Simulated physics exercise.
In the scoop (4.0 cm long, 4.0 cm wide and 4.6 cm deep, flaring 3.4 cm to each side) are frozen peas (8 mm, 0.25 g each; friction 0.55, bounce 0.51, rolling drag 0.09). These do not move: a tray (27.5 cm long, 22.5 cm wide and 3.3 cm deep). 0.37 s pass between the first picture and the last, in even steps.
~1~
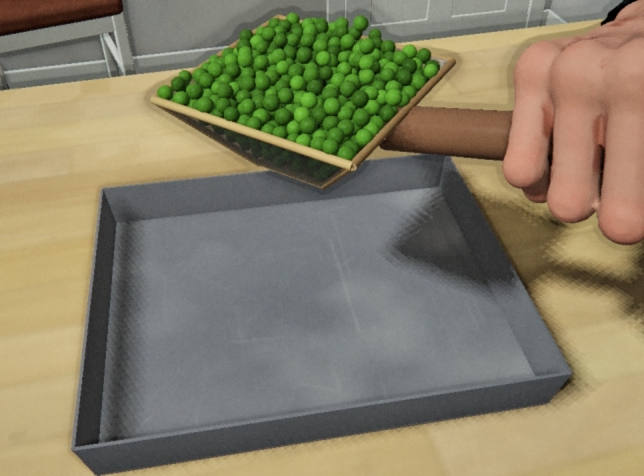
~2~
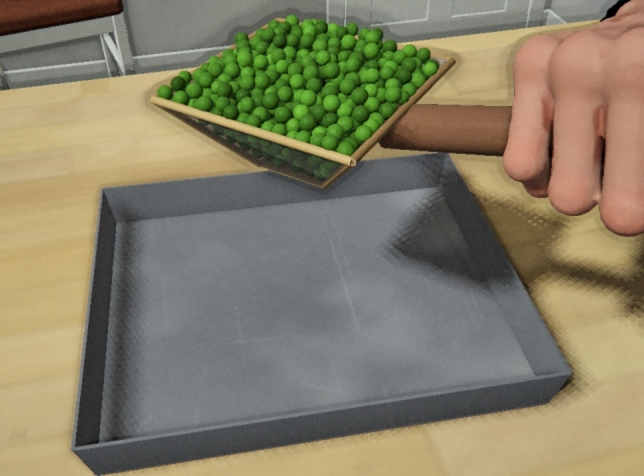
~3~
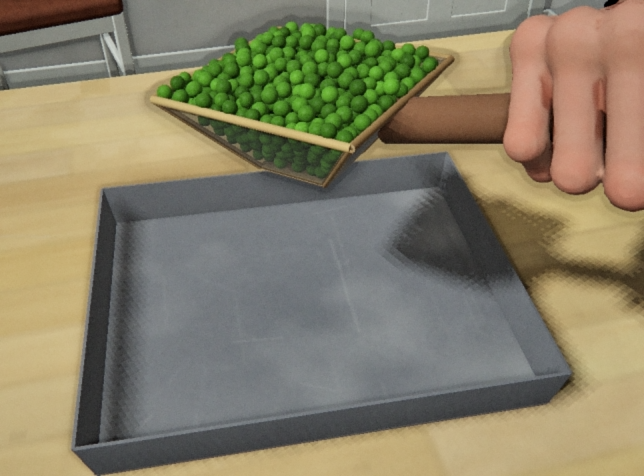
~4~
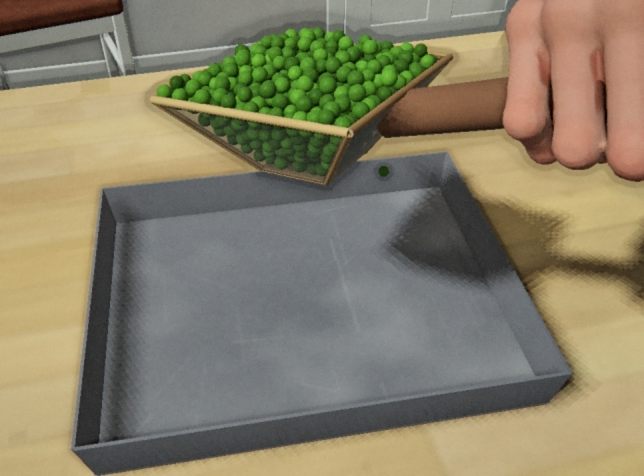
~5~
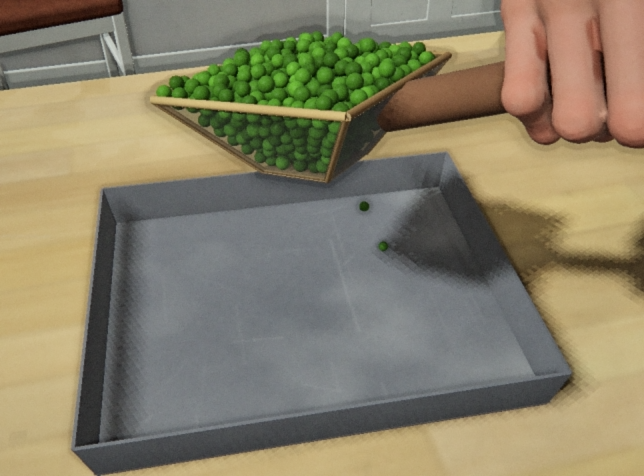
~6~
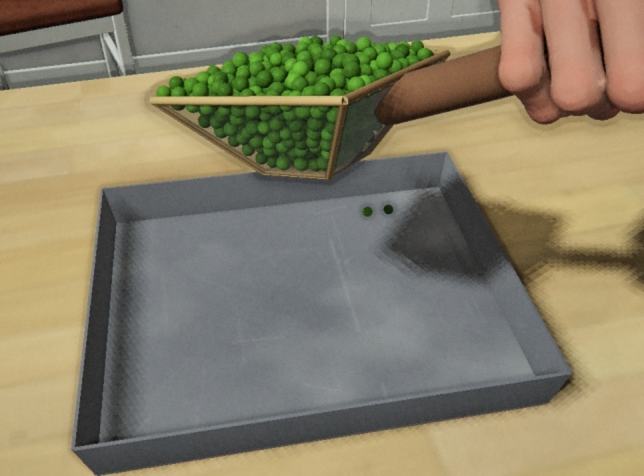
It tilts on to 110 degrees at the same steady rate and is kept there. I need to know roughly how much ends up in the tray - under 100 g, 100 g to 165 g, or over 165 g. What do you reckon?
My guess is a big share.
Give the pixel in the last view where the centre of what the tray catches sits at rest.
Middle: Approx. (277, 244).
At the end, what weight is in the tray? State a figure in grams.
Approx. 210 g.
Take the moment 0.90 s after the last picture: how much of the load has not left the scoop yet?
Around 15 percent.
Then, 0.49 s after the last picture, tilt 51 degrees; 6 g in the tray, scoop holds 90 %.
Then, 0.90 s after the last picture, tilt 77 degrees; 150 g in the tray, scoop holds 15 %.
Then, 1.27 s after the last picture, tilt 101 degrees; 208 g in the tray, scoop holds 0 %.
Then, 1.63 s after the last picture, tilt 110 degrees; 208 g in the tray, scoop holds 0 %.
In the end, 208 g in the tray, scoop holds 0 %.
